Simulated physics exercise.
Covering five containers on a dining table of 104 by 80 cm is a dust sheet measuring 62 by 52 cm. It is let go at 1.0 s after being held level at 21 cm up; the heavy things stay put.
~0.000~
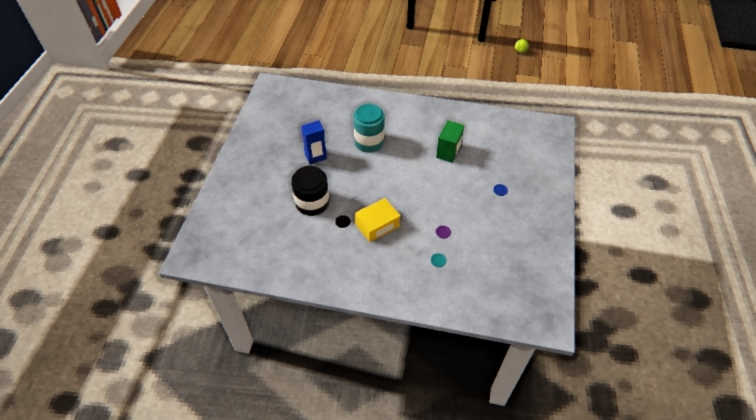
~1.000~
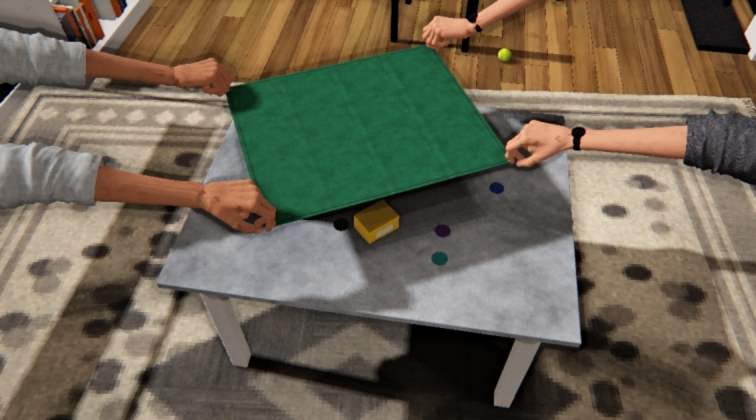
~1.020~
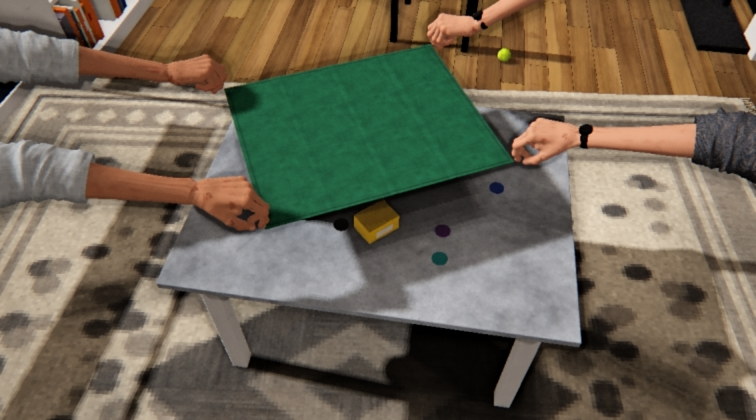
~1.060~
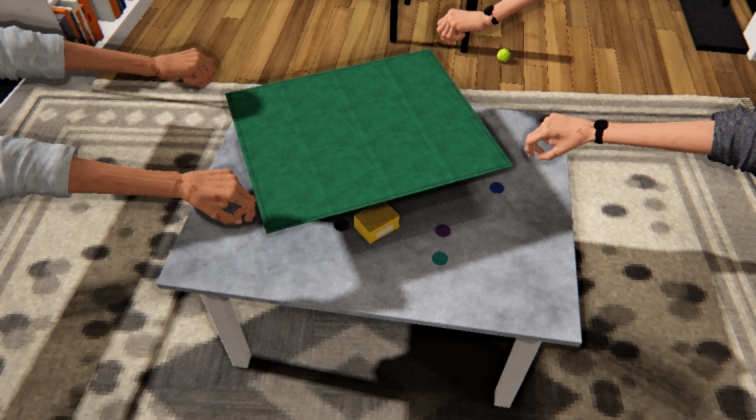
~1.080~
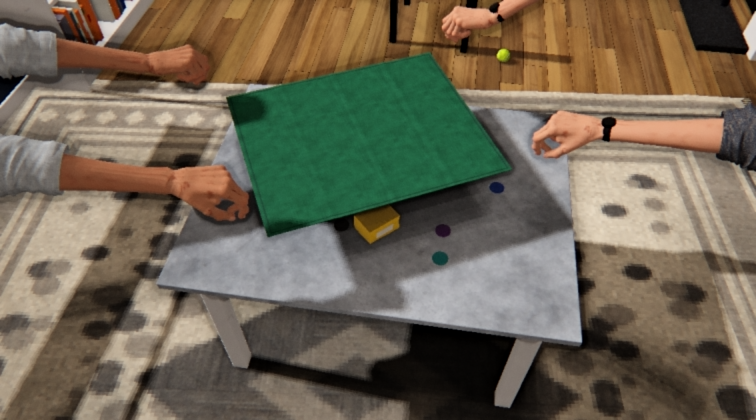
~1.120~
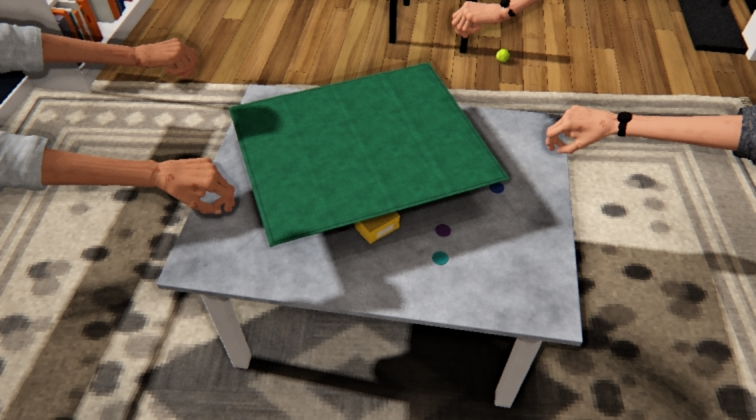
A green sheet, released by several hands, sinks level toward the containers on a gray table.
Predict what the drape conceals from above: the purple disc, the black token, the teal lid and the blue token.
In order: The purple disc stays uncovered; the black token gets covered; the teal lid stays uncovered; the blue token stays uncovered.
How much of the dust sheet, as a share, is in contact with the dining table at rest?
At rest, about 20 percent of it.
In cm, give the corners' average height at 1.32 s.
Roughly 0 centimetres.
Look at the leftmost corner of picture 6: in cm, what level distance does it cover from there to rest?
Horizontal travel: Approx. 6 cm.
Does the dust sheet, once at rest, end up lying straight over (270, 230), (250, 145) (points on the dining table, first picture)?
The first stays uncovered; the second stays uncovered.
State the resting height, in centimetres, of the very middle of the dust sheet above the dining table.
Around 9 cm up.
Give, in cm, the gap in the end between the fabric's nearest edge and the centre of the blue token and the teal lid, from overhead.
6 cm and 12 cm.
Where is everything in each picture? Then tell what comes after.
In the first frame, purple disc (443, 232); black token (343, 221); teal lid (439, 260); blue token (501, 190); blue box (312, 127), 12 cm tall; teal bottle (369, 112), 12 cm tall; yellow carton (378, 214), 5 cm tall; green box (452, 131), 9 cm tall; black jar (309, 177), 11 cm tall.
In the second frame, dust sheet corners (265, 229) (224, 88) (431, 44) (514, 162); highest point 21 cm, lowest 21 cm.
In the third frame, dust sheet corners (266, 230) (224, 89); highest point 21 cm, lowest 21 cm.
In the fourth frame, dust sheet corners (267, 234) (225, 94); highest point 19 cm, lowest 19 cm.
In the fifth frame, dust sheet corners (268, 237) (226, 97); highest point 18 cm, lowest 18 cm.
In the sixth frame, dust sheet corners (271, 247) (229, 108) (429, 63) (509, 180); highest point 15 cm, lowest 14 cm.
After 1.3 s, 15 % of it is down, spanning 71 by 65 cm, above black token.
After 1.5 s, 15 % of it is down, spanning 71 by 62 cm, above black token.
After 1.7 s, 15 % of it is down, spanning 71 by 62 cm, above black token.
After 1.9 s, 15 % of it is down, spanning 70 by 62 cm, above black token.
After 2.7 s, 20 % of it is down, spanning 70 by 62 cm, above black token.
